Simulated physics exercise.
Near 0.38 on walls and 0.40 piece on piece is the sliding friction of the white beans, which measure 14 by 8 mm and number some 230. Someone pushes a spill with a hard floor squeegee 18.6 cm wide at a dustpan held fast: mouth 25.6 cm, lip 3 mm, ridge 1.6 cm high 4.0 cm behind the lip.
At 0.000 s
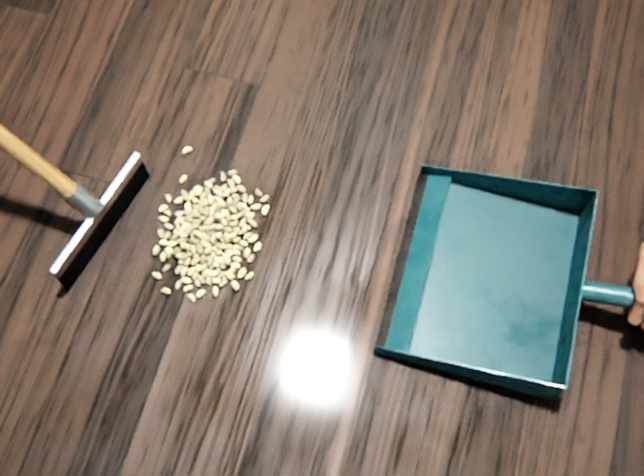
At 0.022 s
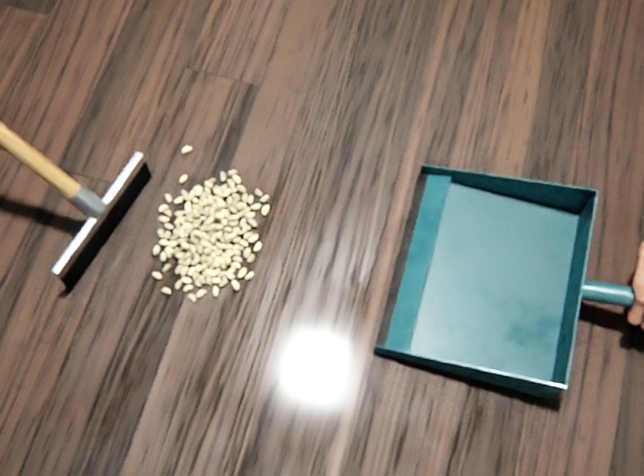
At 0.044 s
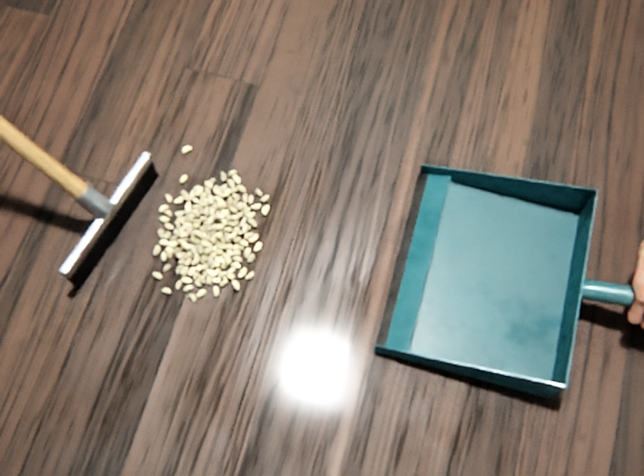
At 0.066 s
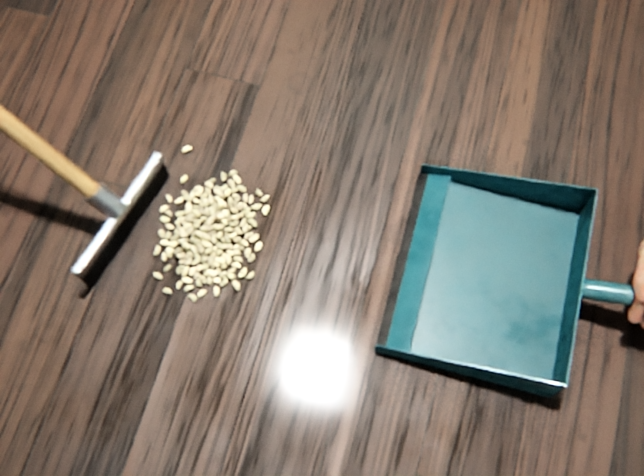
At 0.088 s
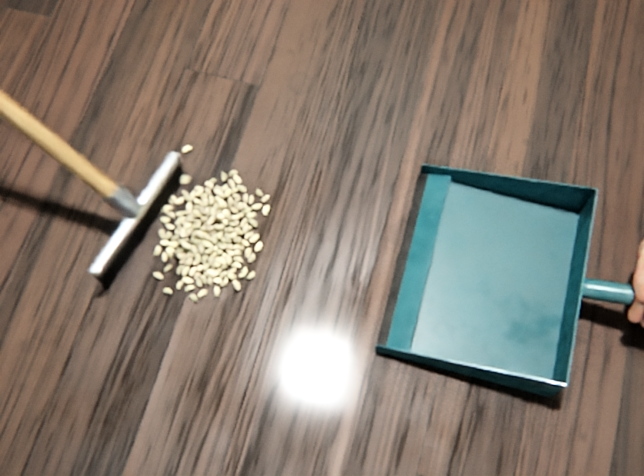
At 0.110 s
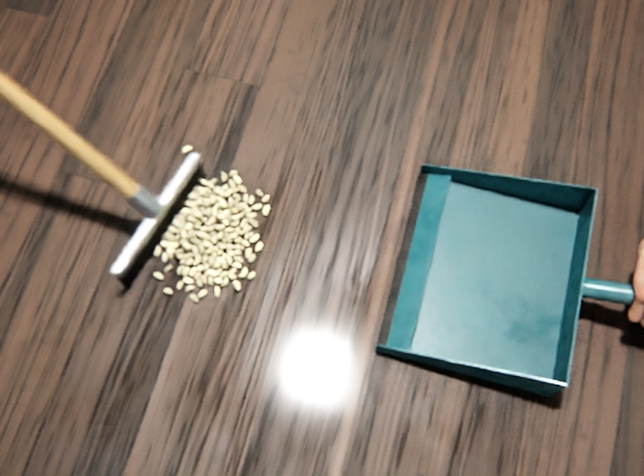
Pale pieces lying in a pile on dark wood flooring as a squeegee slides right into their left edge, opposite a hand-held teal dustpan.
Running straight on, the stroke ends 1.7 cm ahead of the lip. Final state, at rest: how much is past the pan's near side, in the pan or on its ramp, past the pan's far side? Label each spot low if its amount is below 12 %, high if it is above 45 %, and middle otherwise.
Near side: Middle, pan: Middle, far side: Low.
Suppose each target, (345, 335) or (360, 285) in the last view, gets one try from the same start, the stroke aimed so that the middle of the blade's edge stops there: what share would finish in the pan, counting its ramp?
Roughly 25 % and 35 %.
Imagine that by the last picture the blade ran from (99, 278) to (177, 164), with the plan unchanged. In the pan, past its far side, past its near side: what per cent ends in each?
Pan 20 % / far 5 % / near 15 %.
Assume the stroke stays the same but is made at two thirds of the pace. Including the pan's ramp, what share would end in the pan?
Share: Near 15 %.
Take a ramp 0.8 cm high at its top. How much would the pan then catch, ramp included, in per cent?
Roughly 40 per cent.
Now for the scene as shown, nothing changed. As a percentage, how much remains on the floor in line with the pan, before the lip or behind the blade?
It comes to some 45 percent.
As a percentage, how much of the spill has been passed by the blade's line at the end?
Around 10 in a hundred.
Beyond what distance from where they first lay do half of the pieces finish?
The figure is about 26 cm.
After 0.24 s, middle of the blade 16 cm from the lip; 0 % over the lip, far side 0 %, near side 5 %.
After 0.32 s, middle of the blade 7 cm from the lip; 0 % over the lip, far side 0 %, near side 15 %.
After 0.54 s, middle of the blade 4 cm from the lip; 35 % over the lip, far side 5 %, near side 20 %.
By 2.6 s all is still; near side 20 %, pan 30 %, far side 5 %, in front of the lip or behind the blade 45 %.
